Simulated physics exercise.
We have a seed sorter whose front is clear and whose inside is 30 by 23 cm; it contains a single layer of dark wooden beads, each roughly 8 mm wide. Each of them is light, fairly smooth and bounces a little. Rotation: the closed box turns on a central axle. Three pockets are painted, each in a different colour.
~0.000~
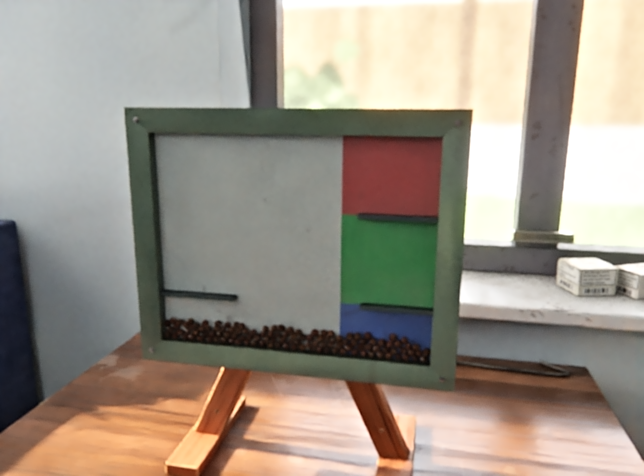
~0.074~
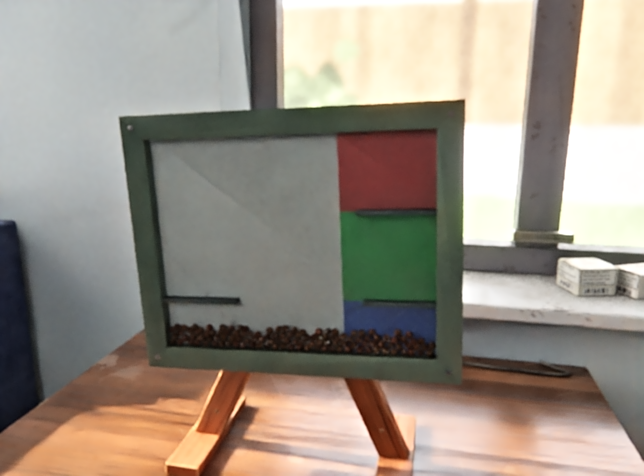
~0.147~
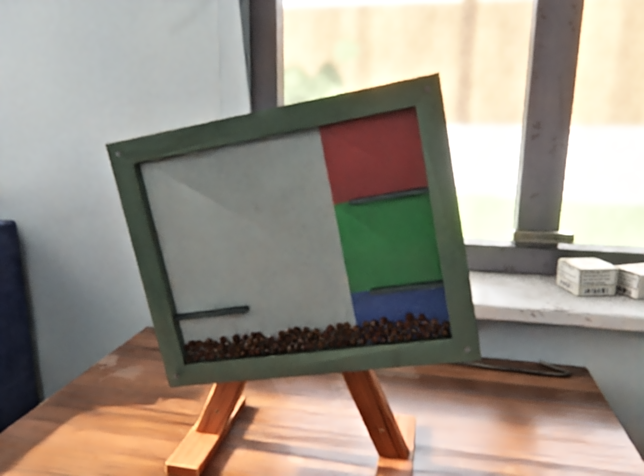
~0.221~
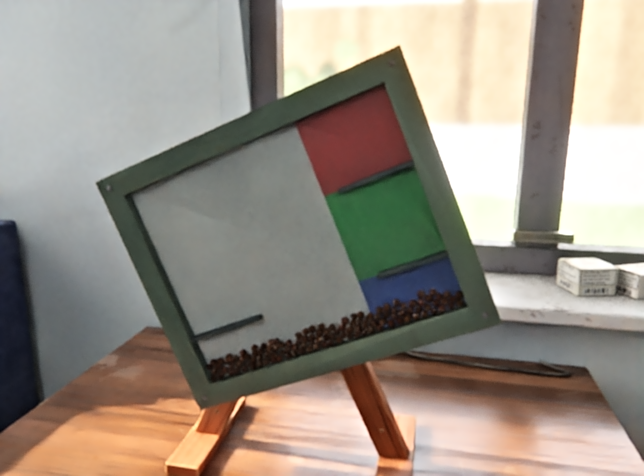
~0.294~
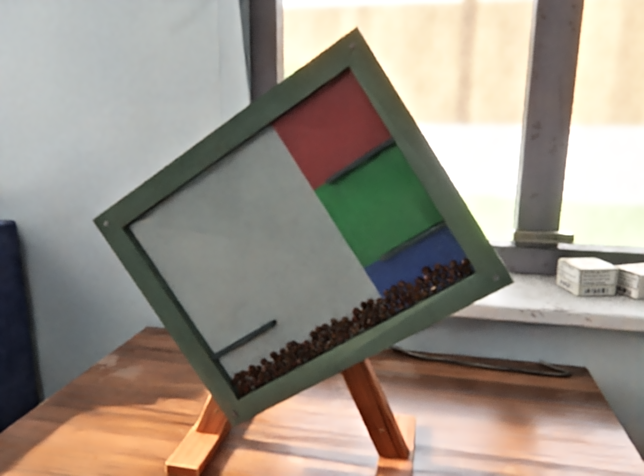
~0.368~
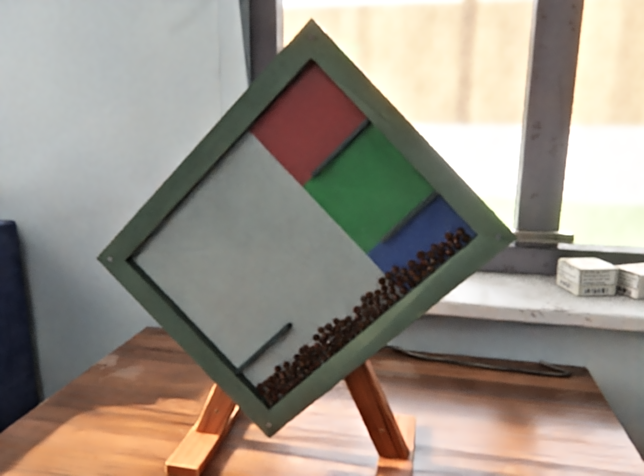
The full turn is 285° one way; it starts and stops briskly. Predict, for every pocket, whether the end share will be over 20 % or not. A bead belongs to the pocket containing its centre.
Red: Over; blue: Over; green: Over.
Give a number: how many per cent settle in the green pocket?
I'd estimate close to 25 per cent.
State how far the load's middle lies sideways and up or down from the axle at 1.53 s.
About 4 cm right and 3 cm above.
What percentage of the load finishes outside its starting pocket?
100 %.
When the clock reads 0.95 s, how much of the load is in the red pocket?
Roughly 0 per cent of it.
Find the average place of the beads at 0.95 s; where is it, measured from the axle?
Position estimate: Right 11 cm, below 3 cm.
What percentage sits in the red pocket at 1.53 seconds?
The share there is near 10 %.
By 0.95 s, it stands 133° anticlockwise; the beads' middle is 11 cm right of and 3 cm below the centre; nothing in the marked areas.
By 1.53 s, it has come round 220° anticlockwise; the beads' middle is 4 cm right of and 3 cm above the centre; red 10 %, green 5 %.
By 2.03 s, it has come round 285° anticlockwise; the beads' middle is 4 cm right of and 13 cm below the centre; red 40 %, blue 30 %, green 25 %.
Settled by 2.5 s, it has come round 285° anticlockwise; red 40 %, blue 30 %, green 25 %.
